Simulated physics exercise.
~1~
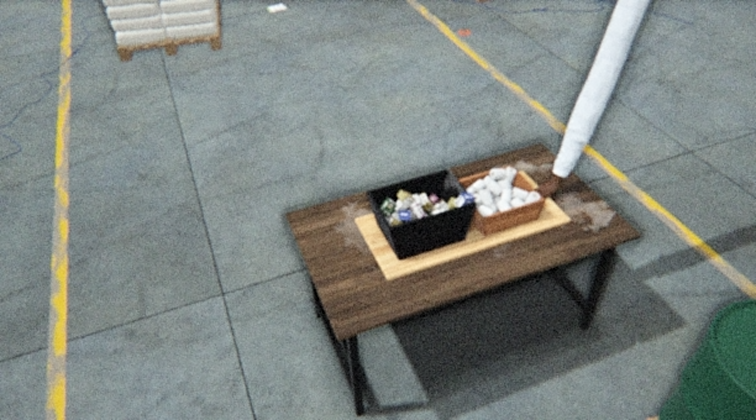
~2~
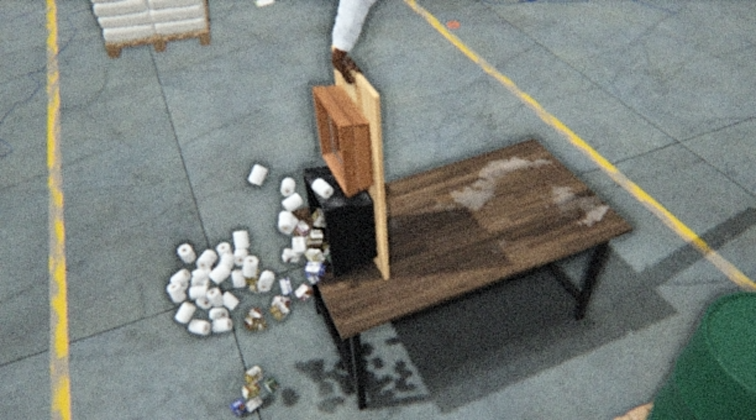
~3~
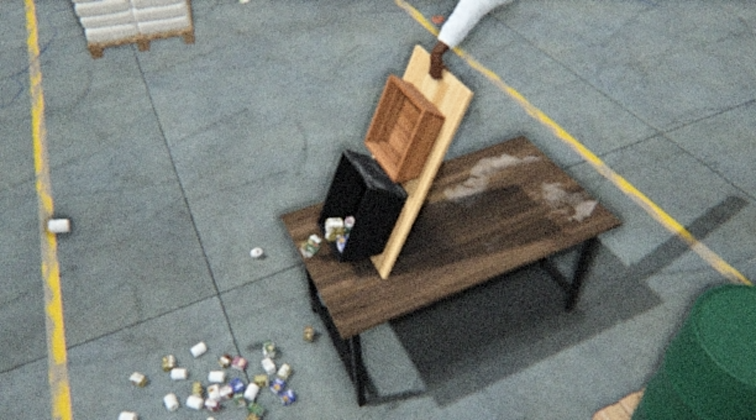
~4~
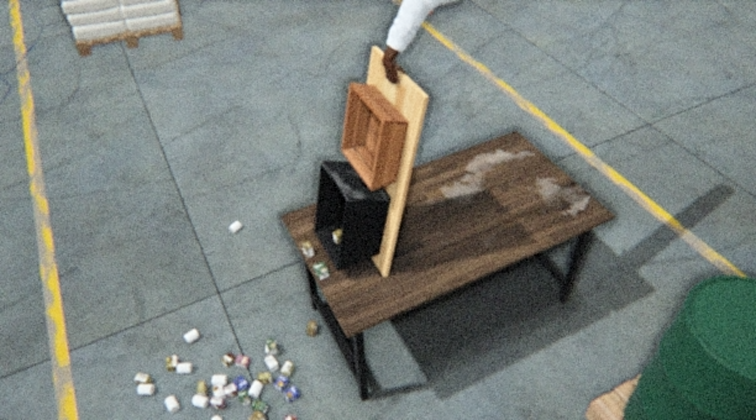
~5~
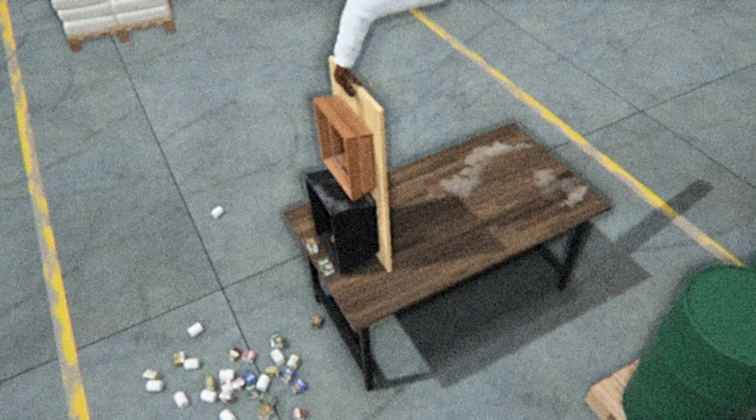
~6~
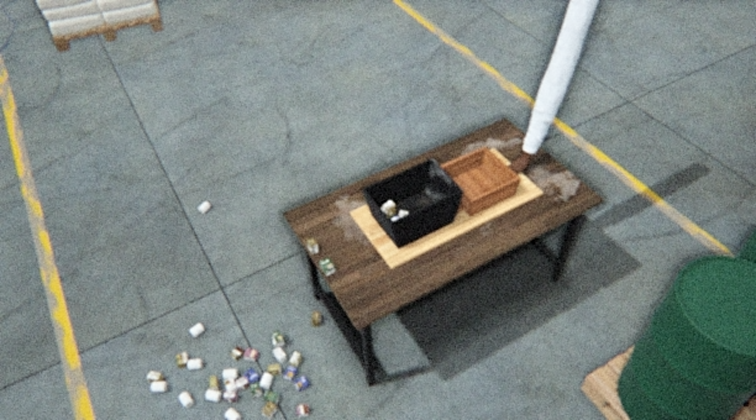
On a grey warehouse floor marked with yellow lines, a black tub of small cartons and a wooden tub of white paper rolls sit on a board atop a brown table. A white-sleeved arm at the board's right end raises it over its left edge until it stands upright, and rolls and cartons spill onto the floor. The arm lowers the board partway, then lifts it upright again, with little more falling. Finally it lays the board flat, leaving the wooden tub empty, a few cartons in the black tub, and the rest scattered on the table and floor.
